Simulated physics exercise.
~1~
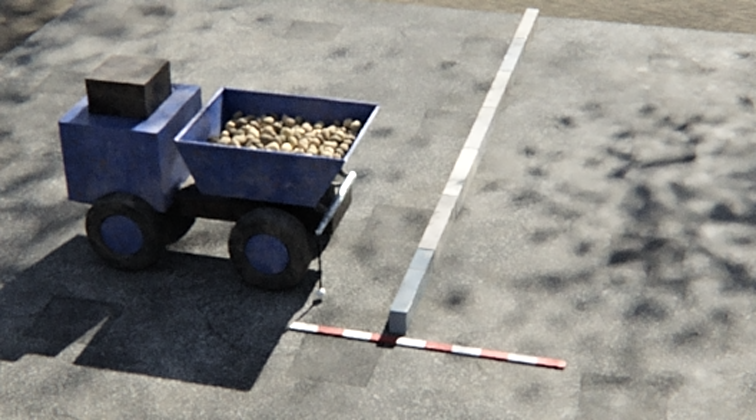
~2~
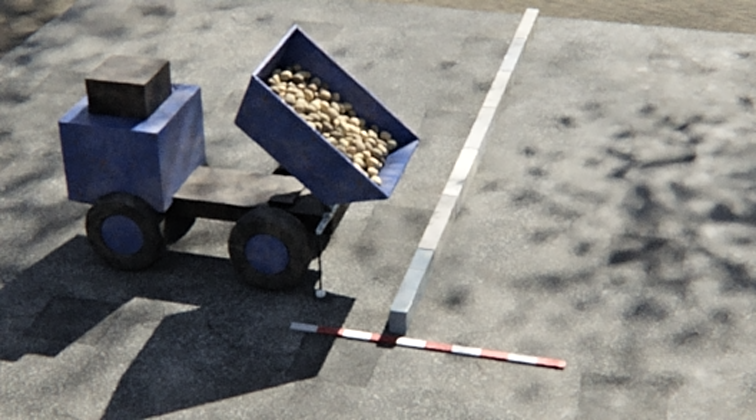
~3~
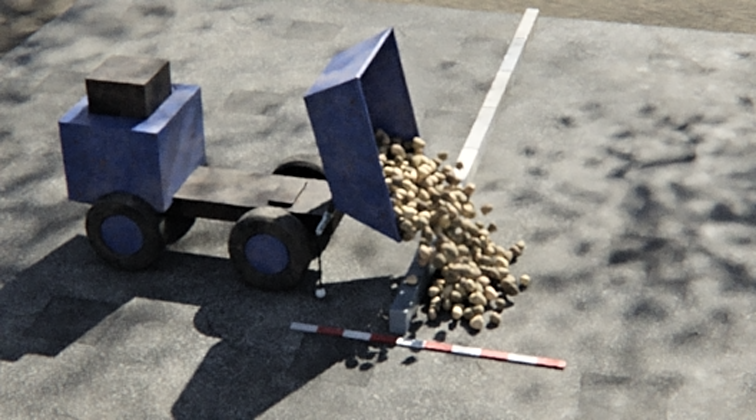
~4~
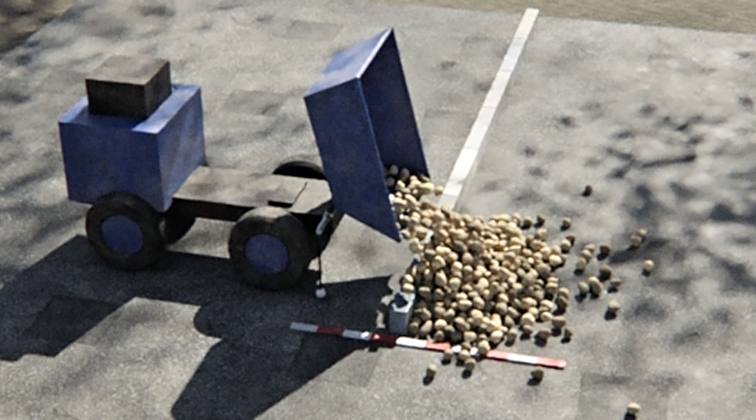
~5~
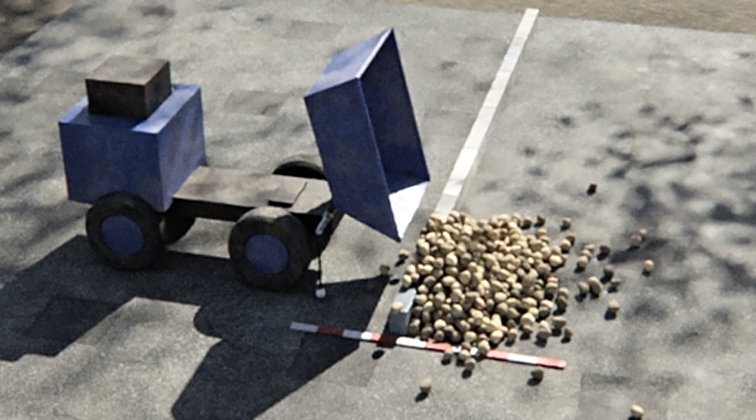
The clip shows a small blue dumper tipping its body steeply to the right, pouring a load of rounded stones over a low pale kerb. The body stays raised and empty, with most stones heaped beyond the kerb, a few scattered farther out and around the striped staff.
